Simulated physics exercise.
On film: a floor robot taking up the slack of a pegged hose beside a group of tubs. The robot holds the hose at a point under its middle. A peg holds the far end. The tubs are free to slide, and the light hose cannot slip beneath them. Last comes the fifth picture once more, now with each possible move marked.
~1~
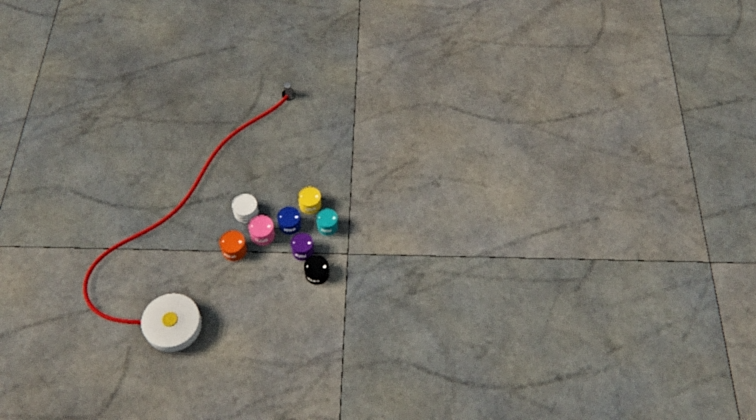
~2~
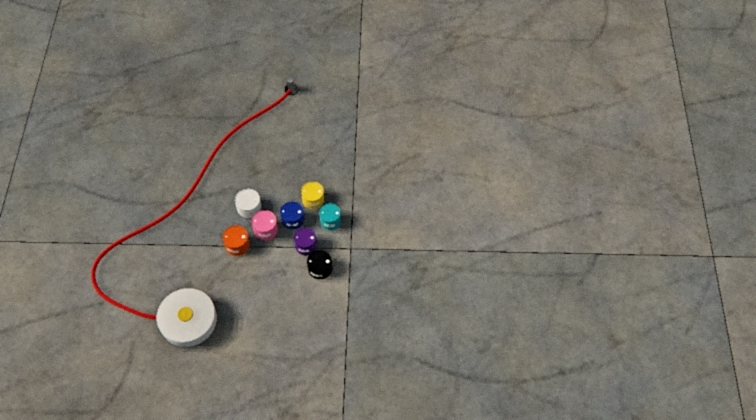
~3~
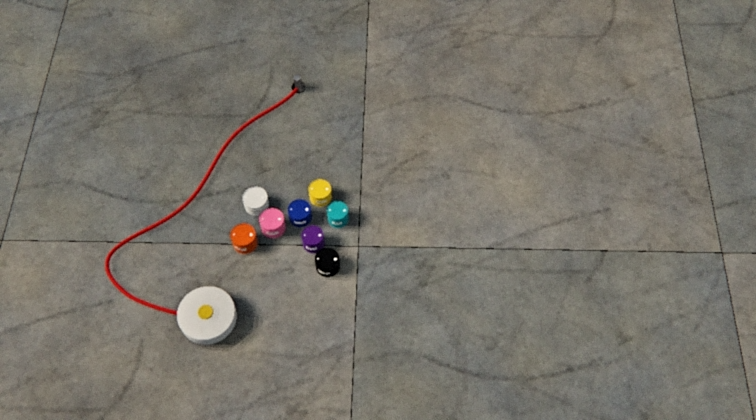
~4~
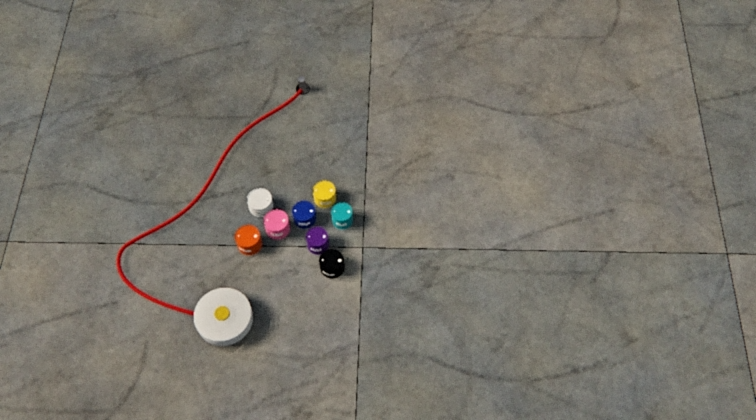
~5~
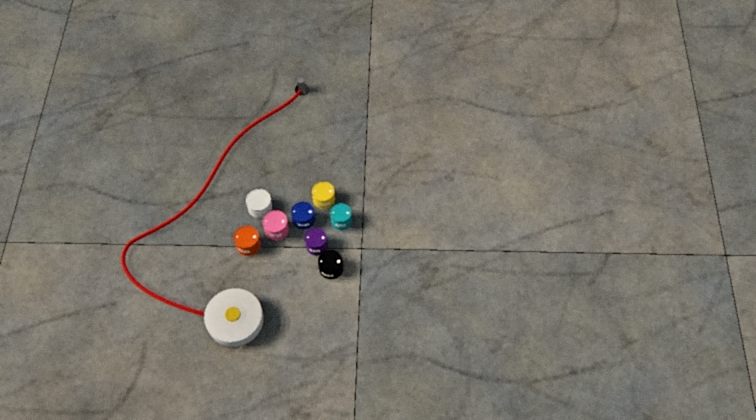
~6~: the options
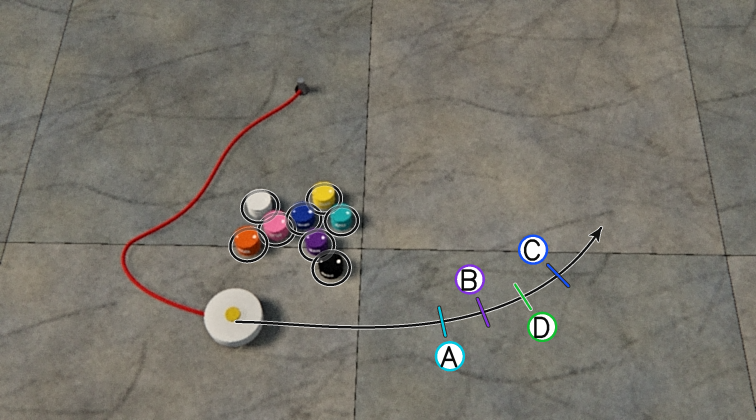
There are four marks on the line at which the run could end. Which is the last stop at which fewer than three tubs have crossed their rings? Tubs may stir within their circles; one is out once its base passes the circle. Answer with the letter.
No farther than A.
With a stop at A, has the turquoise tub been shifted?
No.
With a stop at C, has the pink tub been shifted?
Yes.
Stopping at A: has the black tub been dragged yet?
No.
On the copy, A at (442, 322); B at (483, 312); C at (558, 275); D at (523, 297); the route from (236, 322) via (442, 322) to (601, 228).
On A. First, robot (307, 322).
Then, robot (381, 323).
Finally, robot (443, 318); orange tub (255, 238); one over the rings.
By contrast, B has four over the rings; C has eight over the rings; D has eight over the rings.
